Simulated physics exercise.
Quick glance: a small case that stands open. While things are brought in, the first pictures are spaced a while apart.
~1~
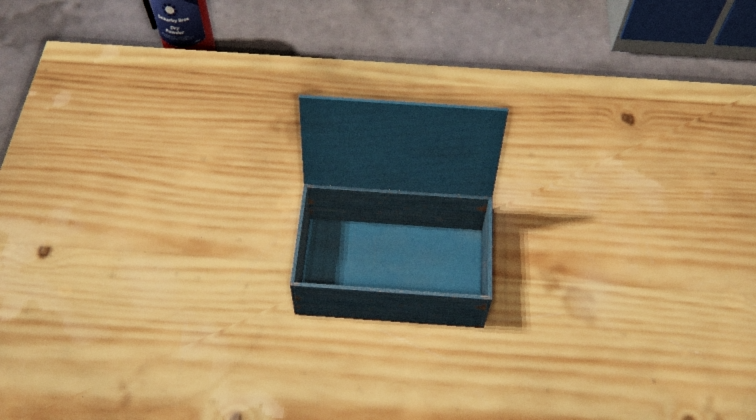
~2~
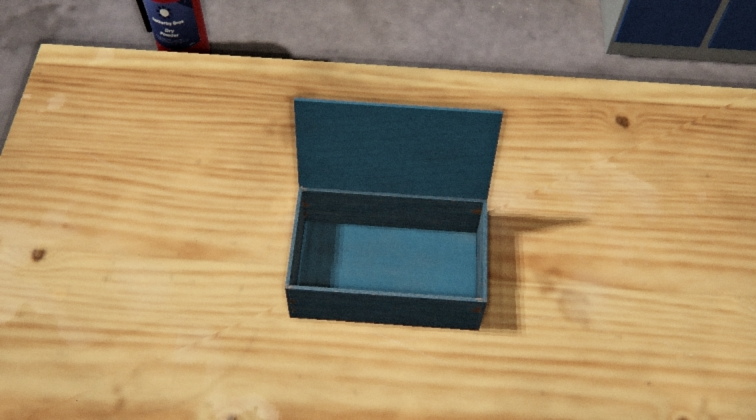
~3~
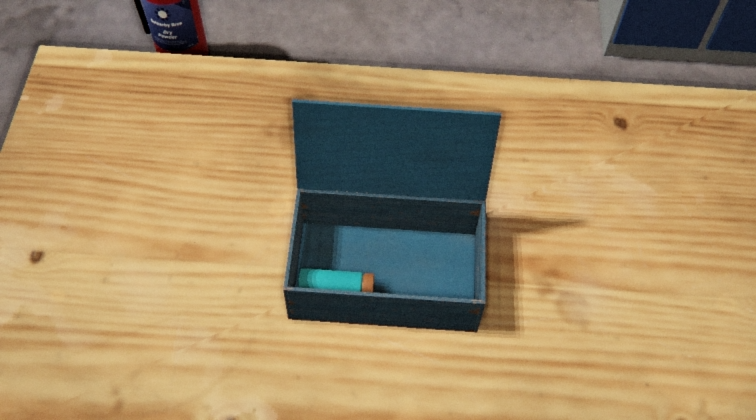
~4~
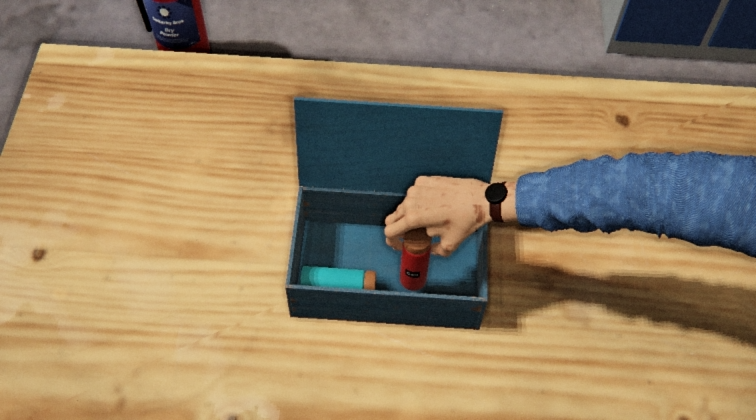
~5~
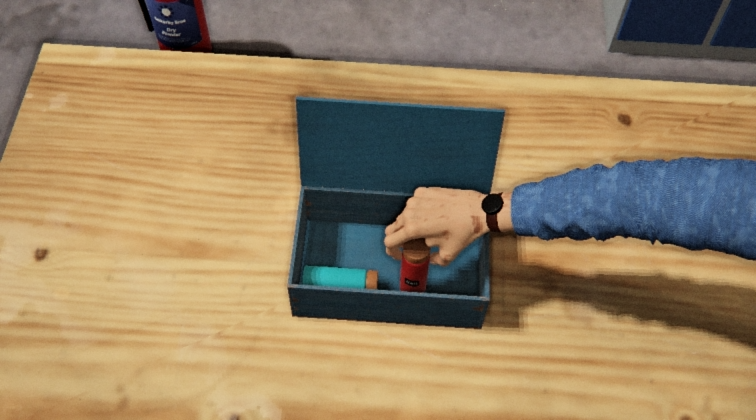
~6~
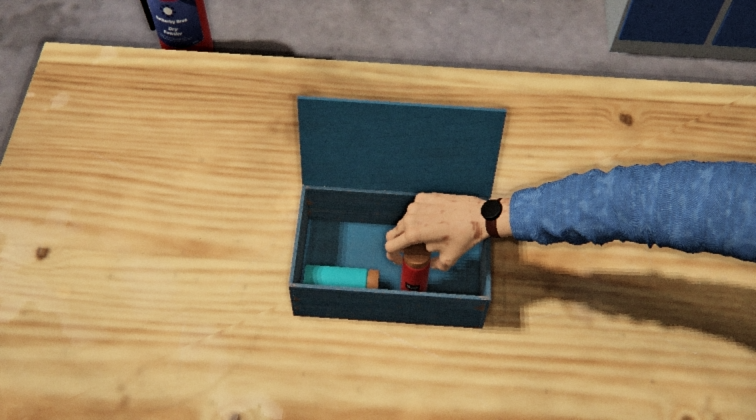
A hand in a blue sleeve lowered a red shaker a little way into an open blue case on a wooden table, to the right of a turquoise shaker that had appeared inside earlier.
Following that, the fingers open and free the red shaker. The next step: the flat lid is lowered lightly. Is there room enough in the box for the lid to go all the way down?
The lid finishes raised.
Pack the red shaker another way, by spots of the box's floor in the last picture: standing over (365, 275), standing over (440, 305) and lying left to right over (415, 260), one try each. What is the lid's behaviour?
In the first case it stays open; in the second case it stays open; in the third case it shuts.
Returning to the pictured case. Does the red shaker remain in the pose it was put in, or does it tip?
Looking at the last picture, the red shaker is left as set.
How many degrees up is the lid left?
Lid angle from rim - close to 18°.
Then, 1.20 s later than the last frame, lid starting down.
Then, 1.60 s later than the last frame, lid 59° above the rim.
Then, 2.00 s later than the last frame, lid 26° above the rim.
When it is over, lid 17° above the rim; both as before. End places, in pixels of the last picture, red shaker near (415, 273).
